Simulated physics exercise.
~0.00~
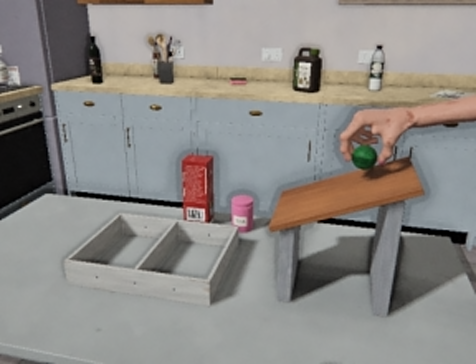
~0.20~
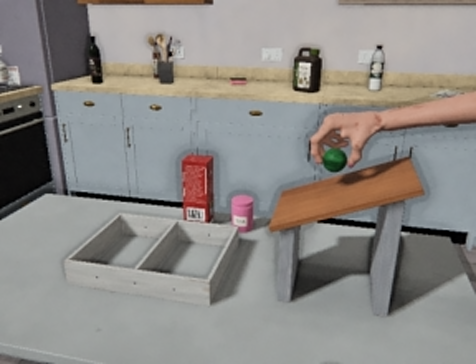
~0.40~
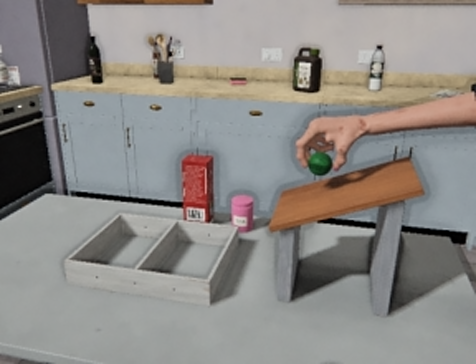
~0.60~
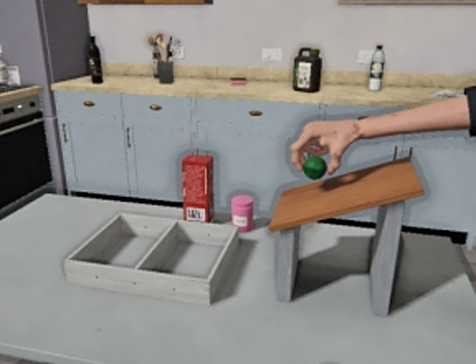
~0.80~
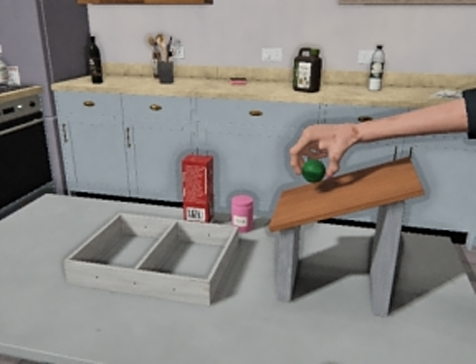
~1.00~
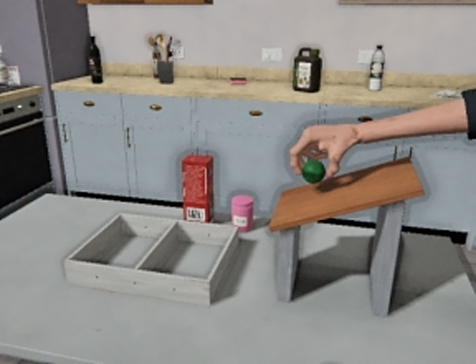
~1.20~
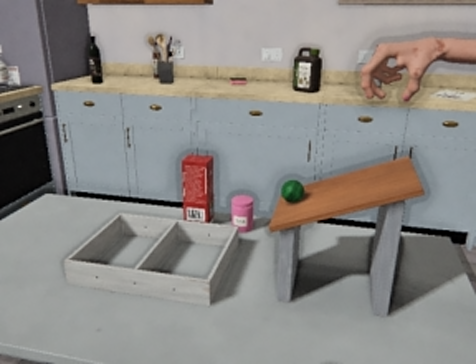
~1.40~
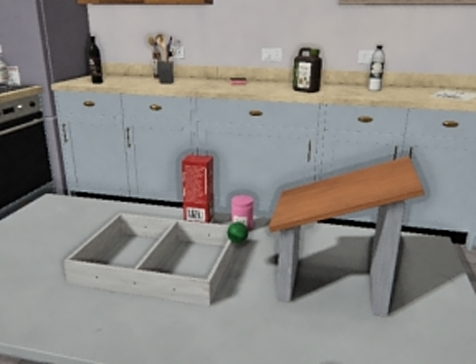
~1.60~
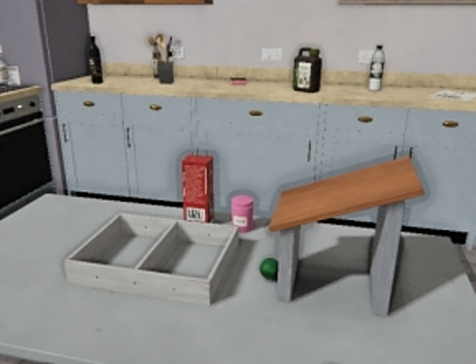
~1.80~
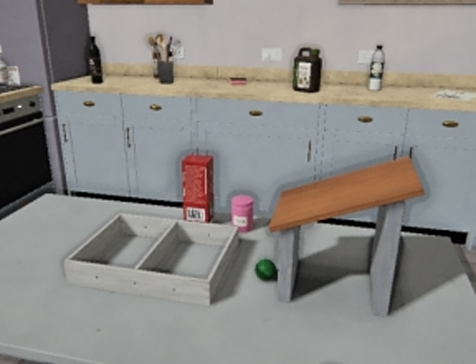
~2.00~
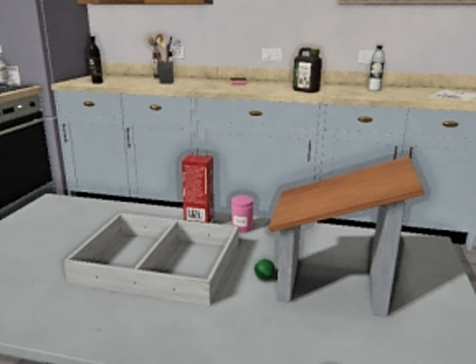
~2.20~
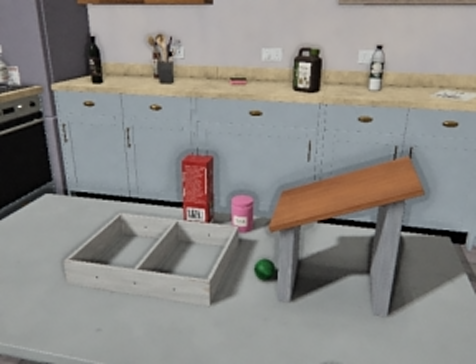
The video shows a hand holding a green ball above a slanted wooden board beside a two-bay tray, a red carton and a pink jar. Released, the ball rolls down leftward, drops off near the tray, and moves back right, resting outside the tray by the board's support.
